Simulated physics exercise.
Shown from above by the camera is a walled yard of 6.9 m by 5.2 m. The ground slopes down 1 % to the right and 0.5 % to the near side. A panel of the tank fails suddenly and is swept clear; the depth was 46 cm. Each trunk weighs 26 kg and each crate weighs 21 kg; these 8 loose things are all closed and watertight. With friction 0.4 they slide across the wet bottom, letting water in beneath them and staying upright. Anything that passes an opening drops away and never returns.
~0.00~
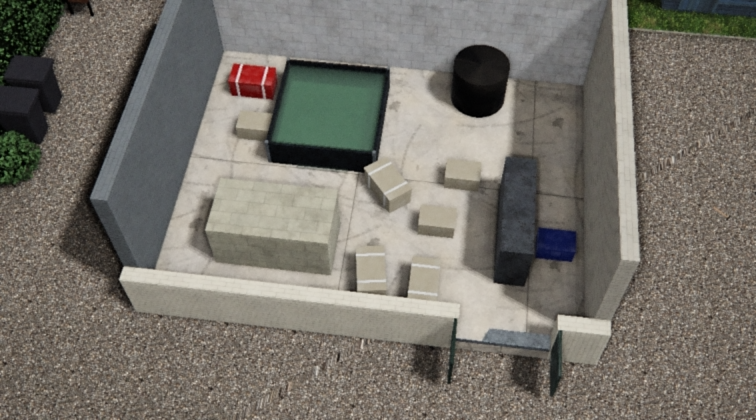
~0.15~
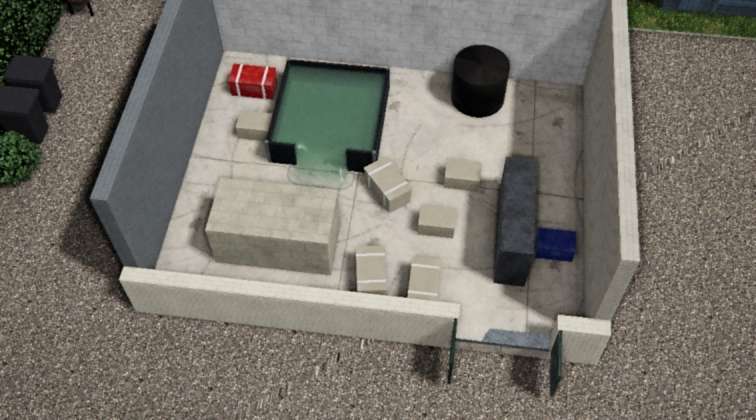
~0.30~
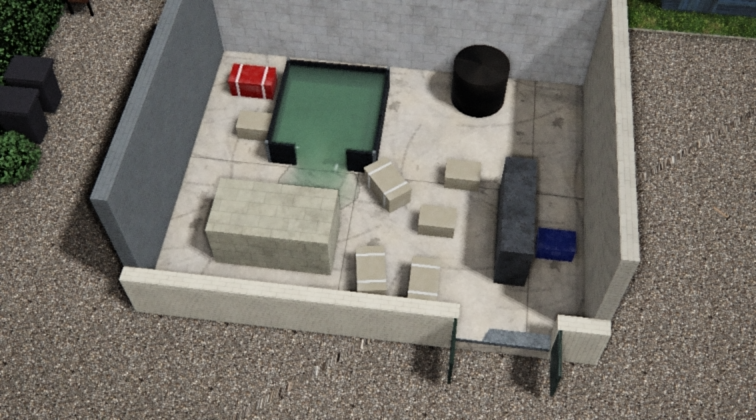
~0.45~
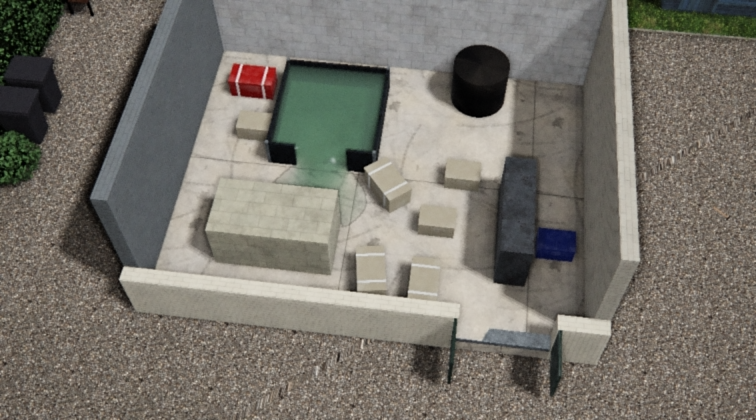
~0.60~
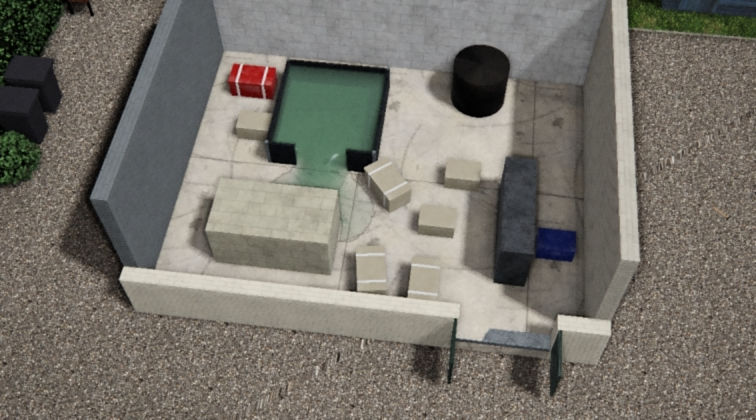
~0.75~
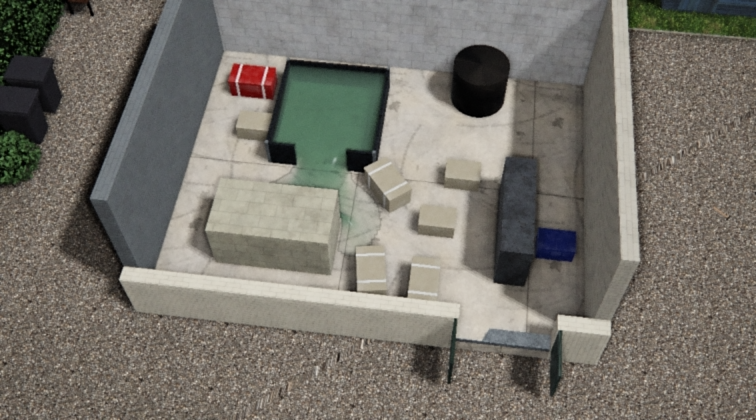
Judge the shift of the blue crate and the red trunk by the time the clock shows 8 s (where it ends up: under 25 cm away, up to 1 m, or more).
Observation: Blue crate scarcely moves, red trunk moves only moderately.
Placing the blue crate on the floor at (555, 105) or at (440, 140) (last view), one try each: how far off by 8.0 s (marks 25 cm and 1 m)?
Well, the first time it keeps still, and the second time it keeps still.
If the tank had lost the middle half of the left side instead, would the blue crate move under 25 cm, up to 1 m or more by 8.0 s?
Result: The blue crate remains where it was.
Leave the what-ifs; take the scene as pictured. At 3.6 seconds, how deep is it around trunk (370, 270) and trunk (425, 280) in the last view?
Close to 4 and 4 centimetres.
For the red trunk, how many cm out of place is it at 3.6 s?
Roughly 0 centimetres by that point.
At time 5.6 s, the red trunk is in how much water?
Roughly 5 cm at that moment.
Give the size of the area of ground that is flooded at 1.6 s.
I'd put it close to 9.0 m2.
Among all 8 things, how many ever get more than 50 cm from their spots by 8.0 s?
I make that 0.
After 1.6 s the blue crate is near (557, 240), 0.0 m from its start, aground; the red trunk is near (252, 74), 0.0 m from its start, aground; 0 of 8 are out; 0 afloat.
After 3.6 s the blue crate is near (557, 240), 0.0 m from its start, aground; the red trunk is near (252, 74), 0.0 m from its start, aground; 0 of 8 are out; 0 afloat.
After 5.6 s the blue crate is near (557, 240), 0.0 m from its start, aground; the red trunk is near (255, 69), 0.1 m from its start, aground; 0 of 8 are out; 0 afloat.
After 8.0 s the blue crate is near (557, 240), 0.0 m from its start, aground; the red trunk is near (268, 58), 0.5 m from its start, aground; 0 of 8 are out; 0 afloat.
